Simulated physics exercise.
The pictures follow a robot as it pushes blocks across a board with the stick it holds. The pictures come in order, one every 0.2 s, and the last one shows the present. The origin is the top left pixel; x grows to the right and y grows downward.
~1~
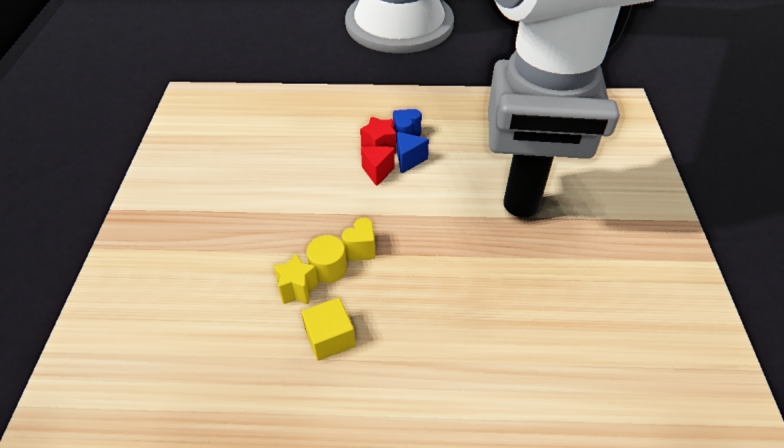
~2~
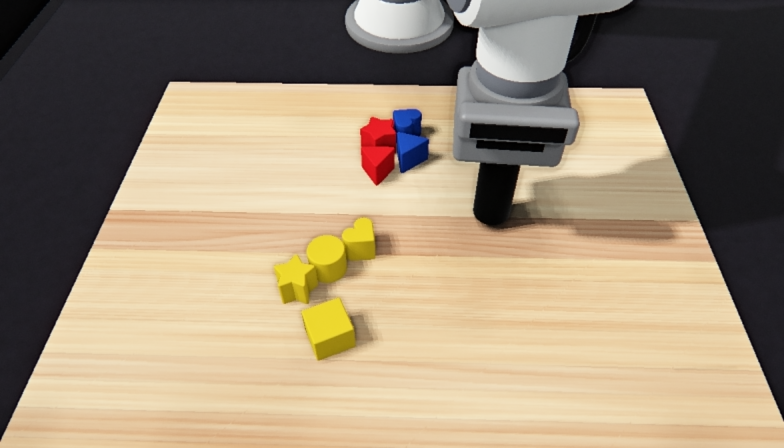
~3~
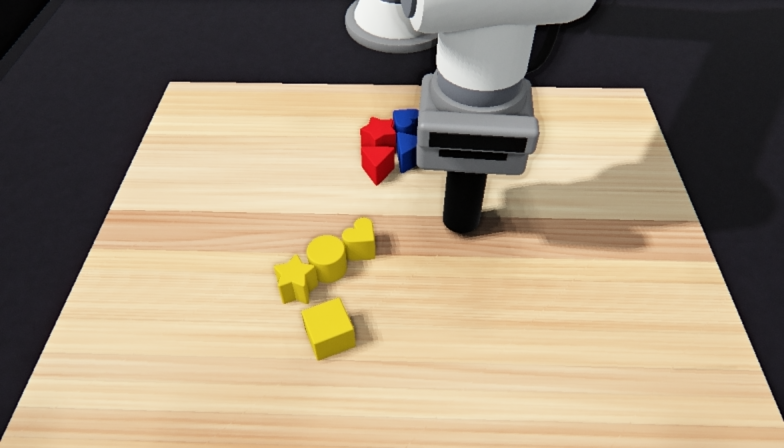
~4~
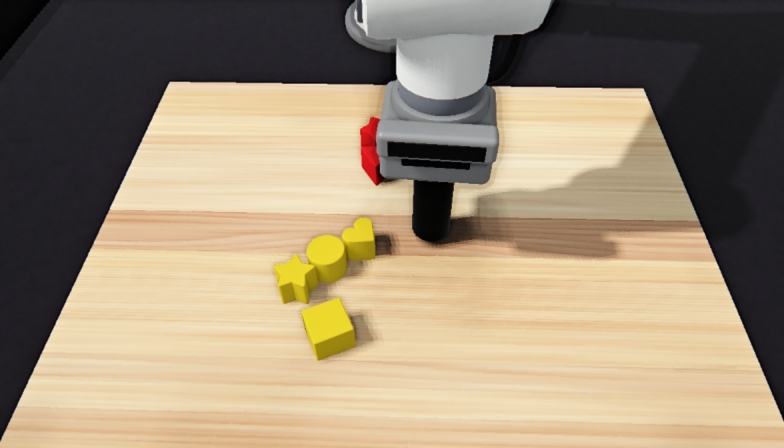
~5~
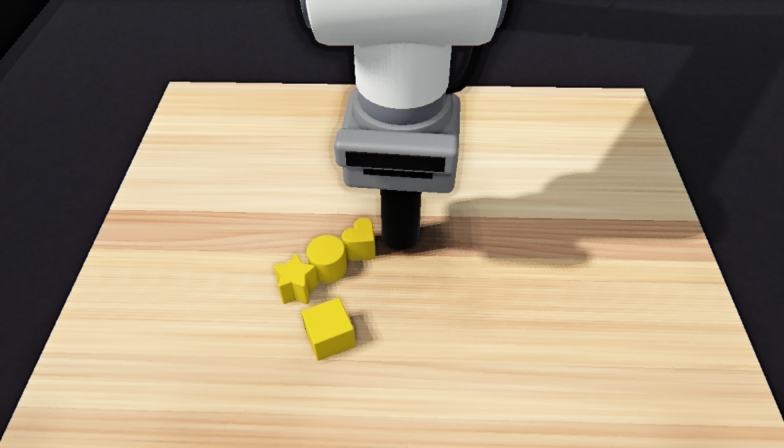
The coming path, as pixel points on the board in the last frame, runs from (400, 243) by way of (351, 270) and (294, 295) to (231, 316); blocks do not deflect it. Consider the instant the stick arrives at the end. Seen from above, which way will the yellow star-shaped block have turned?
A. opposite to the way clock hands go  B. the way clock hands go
A (opposite to the way clock hands go)
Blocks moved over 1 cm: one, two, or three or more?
Three or more move.
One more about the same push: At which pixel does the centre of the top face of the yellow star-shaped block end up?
At pixel (186, 310).
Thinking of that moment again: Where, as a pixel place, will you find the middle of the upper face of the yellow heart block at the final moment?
Put as a pixel place, it's (332, 228).
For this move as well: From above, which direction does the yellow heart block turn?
From overhead, the rotation is clockwise.
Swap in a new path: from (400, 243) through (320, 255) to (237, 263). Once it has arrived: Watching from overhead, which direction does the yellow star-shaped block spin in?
It swings round anticlockwise.
What follows on the original path. One third of the way, stick at (350, 264); yellow star-shaped block at (288, 274); yellow circular block at (309, 250); yellow heart block at (333, 228), turned 50° clockwise.
Two thirds of the way, stick at (292, 288); yellow star-shaped block at (253, 288), turned 40° anticlockwise; yellow circular block at (269, 251); yellow heart block at (332, 228), turned 55° clockwise.
At the end, stick at (229, 310); yellow star-shaped block at (186, 310), turned 40° anticlockwise; yellow circular block at (267, 250); yellow four-sided block in place; yellow heart block at (332, 228), turned 55° clockwise.
